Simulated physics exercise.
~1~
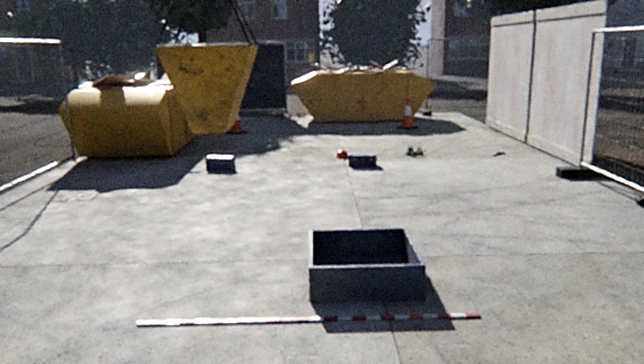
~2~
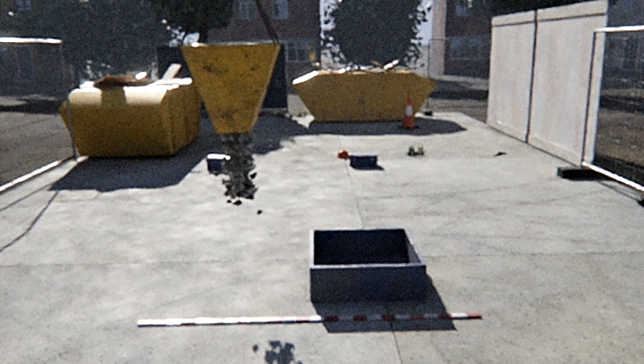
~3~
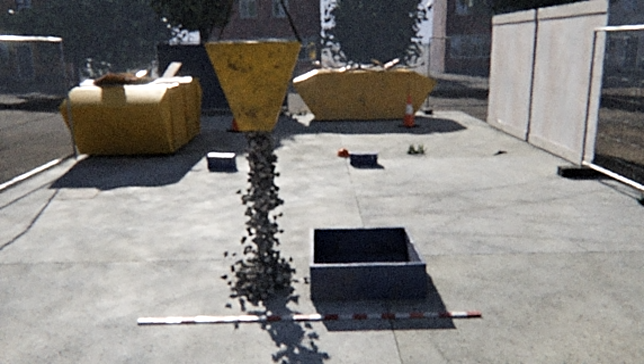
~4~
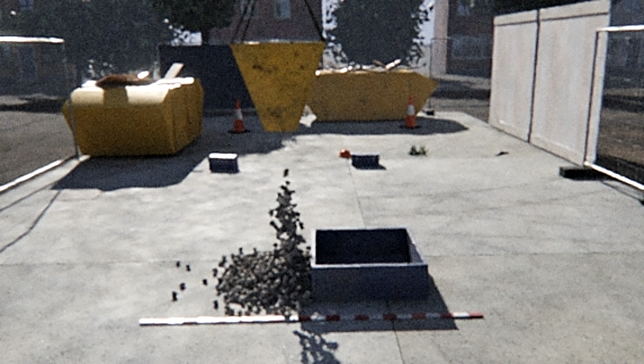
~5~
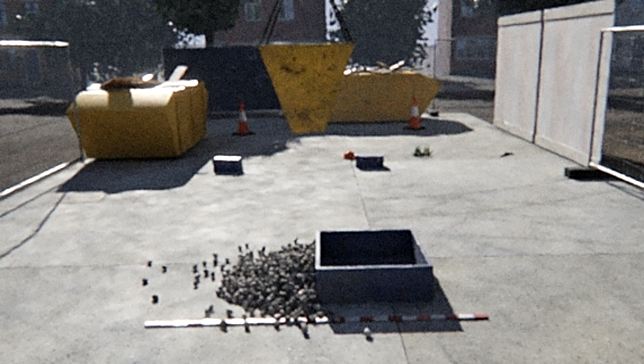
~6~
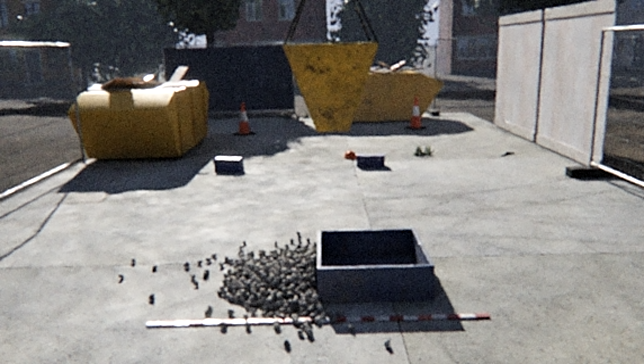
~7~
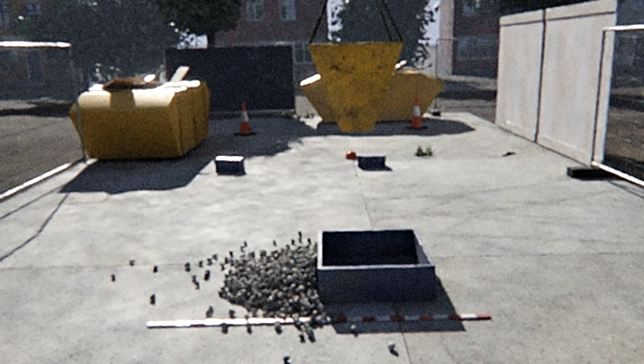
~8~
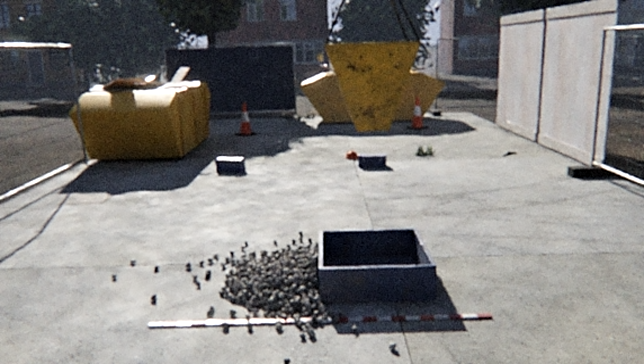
At the start, a yellow hopper hangs over a sunlit concrete yard, with skips and traffic cones behind and an open, dark bin standing near a red and white striped pole. The hopper moves rightwards, and grey stones begin to pour from its bottom. The stream lands on the ground just left of the bin and builds into a heap against its side. The last stones drop as the emptied hopper keeps travelling right. At the end, nearly all the stones lie left of the bin, with a few strays scattered around.
